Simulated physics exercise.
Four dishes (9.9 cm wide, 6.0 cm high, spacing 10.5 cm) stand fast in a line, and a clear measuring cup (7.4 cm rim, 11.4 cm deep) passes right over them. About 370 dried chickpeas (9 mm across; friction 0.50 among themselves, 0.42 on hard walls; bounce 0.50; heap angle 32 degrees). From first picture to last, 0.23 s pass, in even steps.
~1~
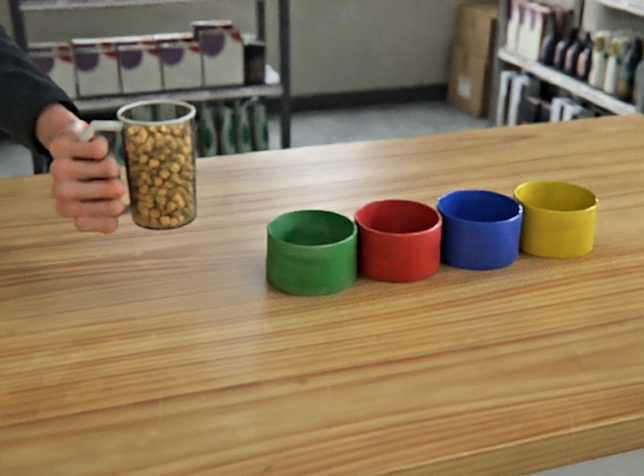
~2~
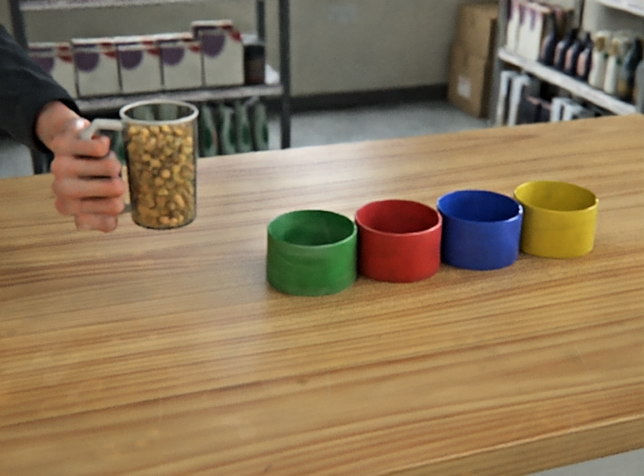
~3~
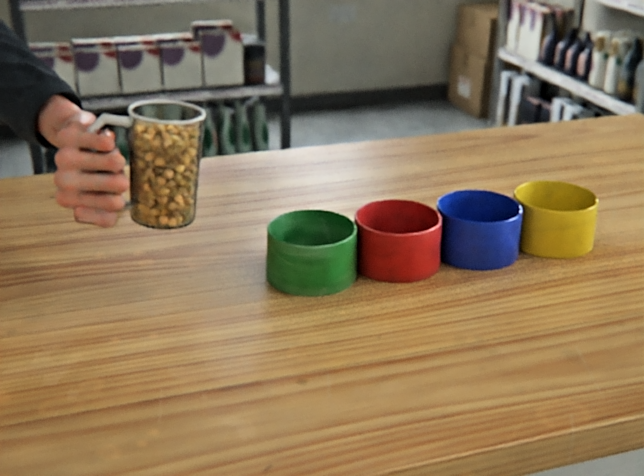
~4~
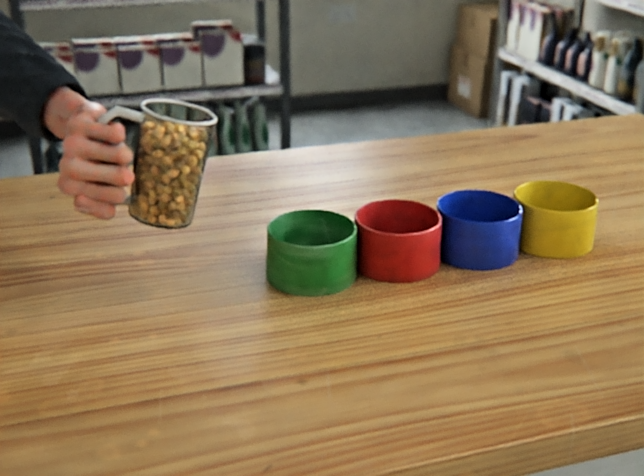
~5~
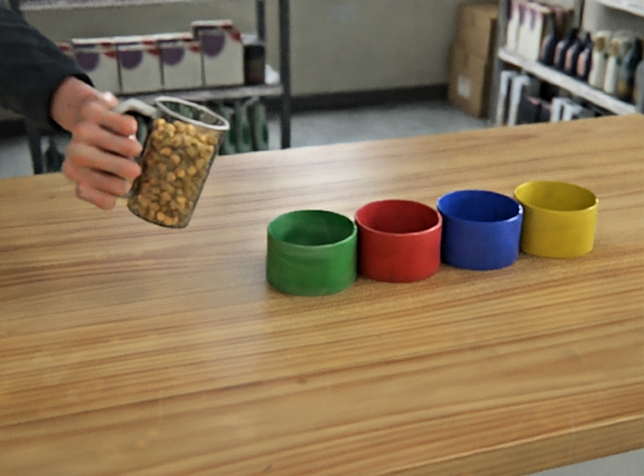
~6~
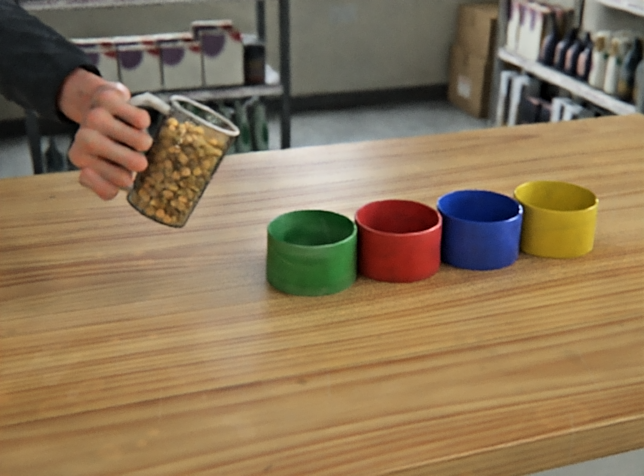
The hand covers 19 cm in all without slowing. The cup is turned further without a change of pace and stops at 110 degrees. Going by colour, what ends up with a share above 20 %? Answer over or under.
Red over, blue under, green over, yellow under, counter under.
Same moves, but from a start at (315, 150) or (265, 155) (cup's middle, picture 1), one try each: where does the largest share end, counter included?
Most goes to: Blue; red.
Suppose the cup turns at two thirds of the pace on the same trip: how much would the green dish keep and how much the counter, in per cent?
Green 30; counter 10.
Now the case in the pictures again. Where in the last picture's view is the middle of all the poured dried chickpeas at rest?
At about (334, 257).
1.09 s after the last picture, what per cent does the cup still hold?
About 20 per cent.
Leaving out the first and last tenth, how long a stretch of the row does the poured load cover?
Some 14 cm.
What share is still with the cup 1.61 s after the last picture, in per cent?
Some 0 per cent of the load.
Then, 0.66 s after the last picture, tilt 110 degrees; cup holds 65 %, green 35 %.
Then, 1.09 s after the last picture, tilt 110 degrees; cup holds 20 %, red 5 %, green 65 %.
Then, 1.61 s after the last picture, tilt 110 degrees; cup holds 0 %, red 30 %, green 65 %.
In the end, red 30 %, blue 0 %, green 65 %, yellow 0 %, counter 5 %.
